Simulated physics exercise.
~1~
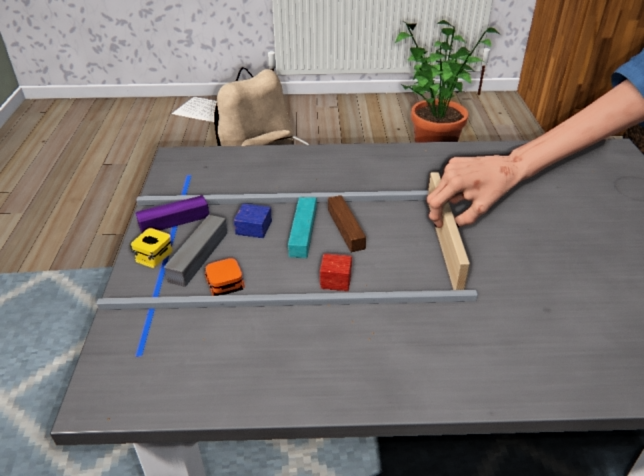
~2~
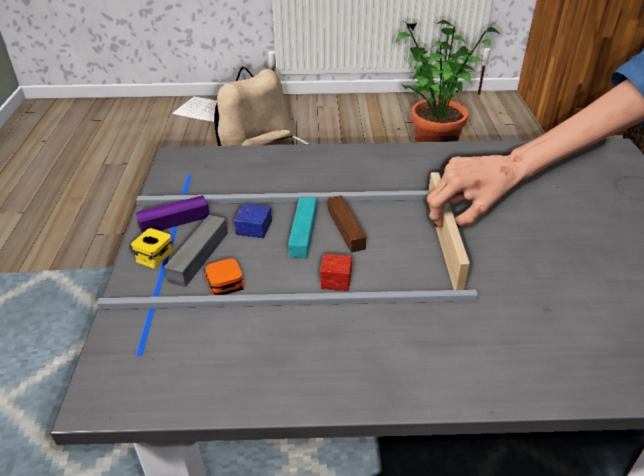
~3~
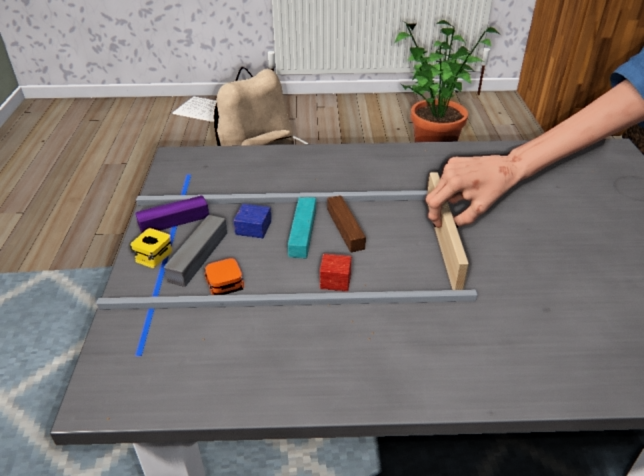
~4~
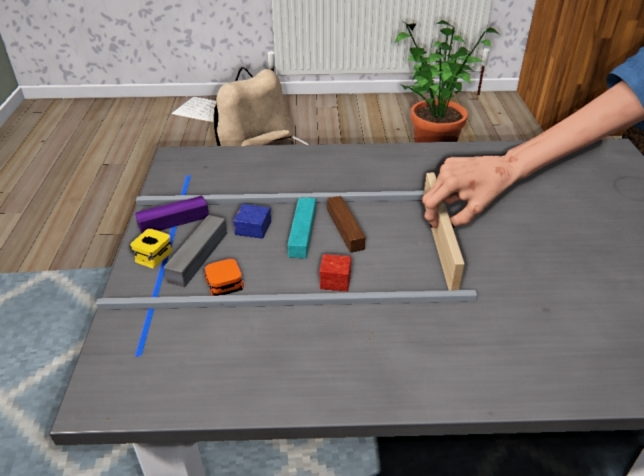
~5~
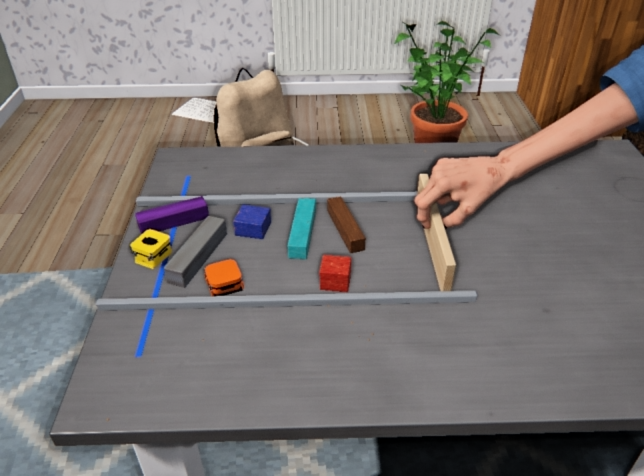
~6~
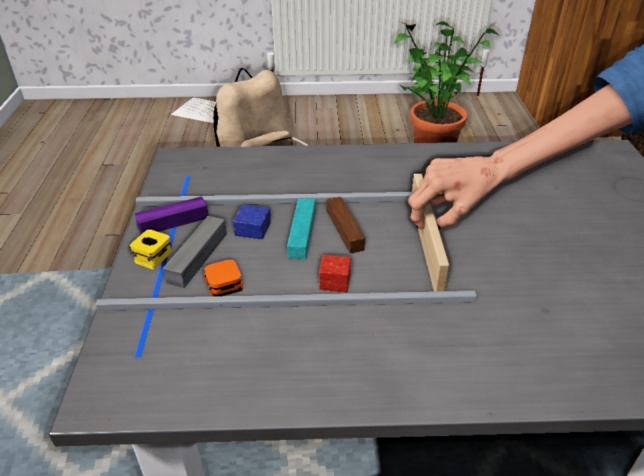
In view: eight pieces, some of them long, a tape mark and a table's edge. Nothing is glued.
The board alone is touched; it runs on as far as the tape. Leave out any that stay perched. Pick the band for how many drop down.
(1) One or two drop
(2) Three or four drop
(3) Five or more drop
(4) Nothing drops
The answer is 2.
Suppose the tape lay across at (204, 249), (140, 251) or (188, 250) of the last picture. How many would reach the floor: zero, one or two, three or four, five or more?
Falls: Just one or two; at least five; three to four.
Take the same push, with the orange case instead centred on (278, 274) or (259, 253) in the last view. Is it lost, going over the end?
For the two starting spots, it stays where it is; it stays where it is.
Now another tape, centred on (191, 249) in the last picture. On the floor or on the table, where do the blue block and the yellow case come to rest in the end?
The blue block is kept; the yellow case is lost.
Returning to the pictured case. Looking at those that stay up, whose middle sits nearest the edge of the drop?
It's the blue block.
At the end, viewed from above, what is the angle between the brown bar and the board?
Near 0 degrees.
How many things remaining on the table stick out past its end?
The number overhanging is 2.
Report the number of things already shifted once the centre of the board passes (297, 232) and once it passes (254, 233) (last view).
Counting first: 4, next 7.
Soon after, none off yet; yellow case at rest near (152, 249); purple stick at rest near (172, 216); grey stick at rest near (197, 250).
Then, none off yet; yellow case moving near (143, 251); purple stick at rest near (172, 215); grey stick moved a little near (173, 250).
At rest, the number that fall off is three or four; fallen, grey stick, purple stick and yellow case.
